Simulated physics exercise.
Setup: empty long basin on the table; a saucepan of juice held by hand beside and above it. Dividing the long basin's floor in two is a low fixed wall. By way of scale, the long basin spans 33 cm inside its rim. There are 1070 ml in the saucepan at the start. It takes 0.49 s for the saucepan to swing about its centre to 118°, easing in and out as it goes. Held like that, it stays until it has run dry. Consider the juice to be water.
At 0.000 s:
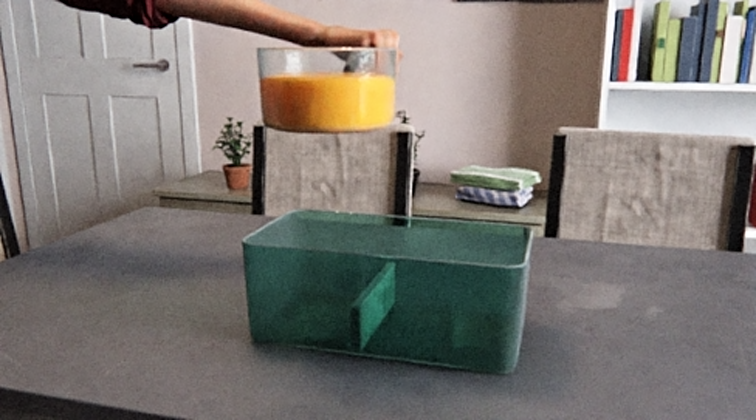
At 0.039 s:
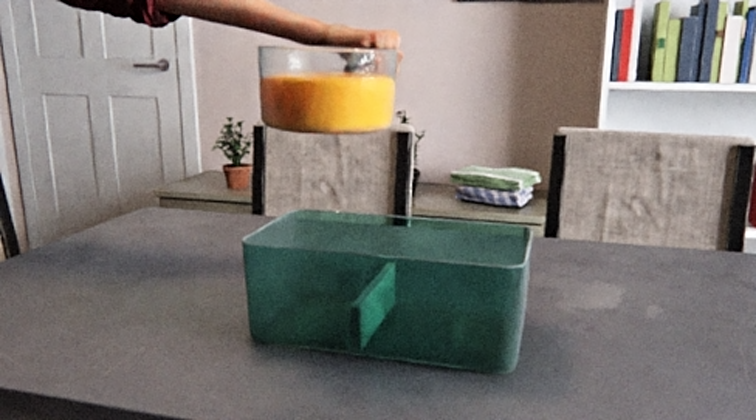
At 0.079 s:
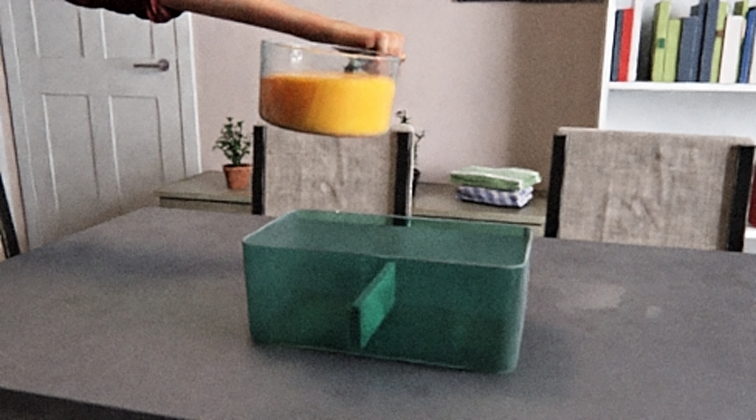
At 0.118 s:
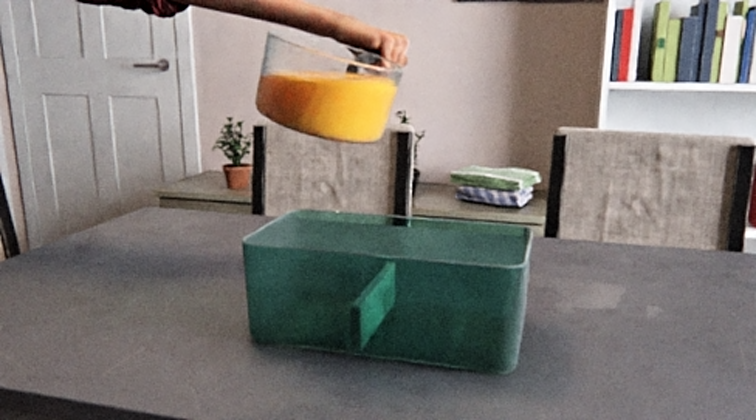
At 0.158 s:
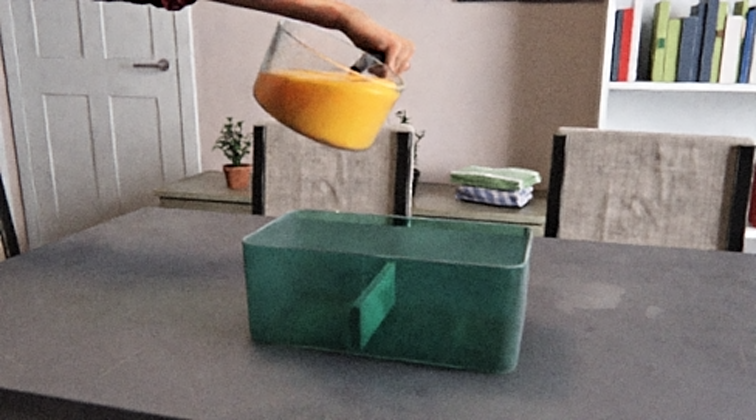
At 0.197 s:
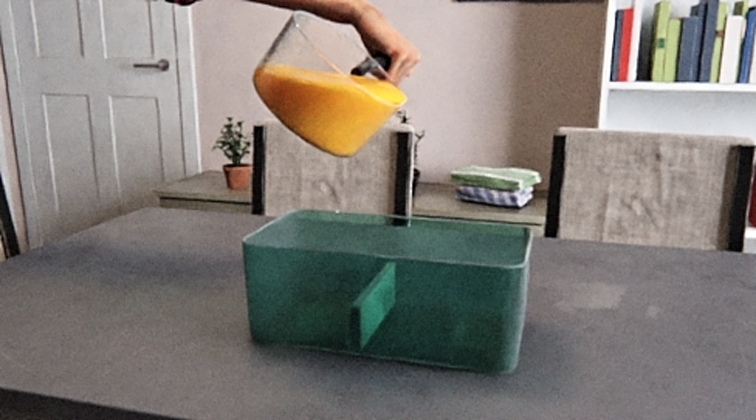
At a dining table, a hand tilting a clear pan of orange juice steadily rightward above an empty green divided basin.
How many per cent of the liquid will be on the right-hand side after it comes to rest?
Some 80 per cent will be on the right-hand side.
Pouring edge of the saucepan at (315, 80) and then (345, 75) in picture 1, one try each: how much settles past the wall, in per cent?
I'd say 10 percent on the first go, 40 percent on the next.
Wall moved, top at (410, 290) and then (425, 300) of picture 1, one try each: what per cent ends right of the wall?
50 per cent first, 35 per cent second.
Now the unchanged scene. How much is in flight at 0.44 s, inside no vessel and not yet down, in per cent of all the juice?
I'd put it at about 54 percent.
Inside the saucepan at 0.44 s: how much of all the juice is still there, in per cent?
Still held: Roughly 20 % of the total.
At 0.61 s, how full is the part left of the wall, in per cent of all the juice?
Roughly 6 per cent.
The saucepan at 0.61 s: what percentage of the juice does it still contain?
About 2 percent.
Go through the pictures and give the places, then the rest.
In the first frame, it leans 0°; its right rim is at (393, 51); the juice meets the walls at (270, 75) and (392, 78); the long basin's rim runs from (268, 226) to (528, 247); the wall's top is at (375, 284).
In the second frame, it leans 2°; its right rim is at (394, 53); the juice meets the walls at (270, 75) and (392, 78).
In the third frame, it leans 7°; its right rim is at (397, 60); the juice meets the walls at (271, 73) and (393, 79).
In the fourth frame, it leans 16°; its right rim is at (400, 72); the juice meets the walls at (271, 73) and (396, 82).
In the fifth frame, it leans 28°; its right rim is at (401, 88); the juice meets the walls at (267, 72) and (399, 86).
In the sixth frame, it leans 41°; its right rim is at (399, 106); the juice meets the walls at (267, 66) and (390, 89); 1 per cent is over the edge.
Then, 0.44 s in, the tilt is 114° and 20 per cent is still to pour, 0 is left of the wall and 26 right of it.
Then, 0.61 s in, the tilt is 118° and 2 per cent is still to pour, 6 is left of the wall and 80 right of it.
Then, 0.79 s in, the tilt is 118° and 0 per cent is still to pour, 9 is left of the wall and 75 right of it.
Then, 0.99 s in, the tilt is 118° and 0 per cent is still to pour, 13 is left of the wall and 82 right of it.
Finally, 15 per cent lies left of the wall, 80 right of it and 5 outside.
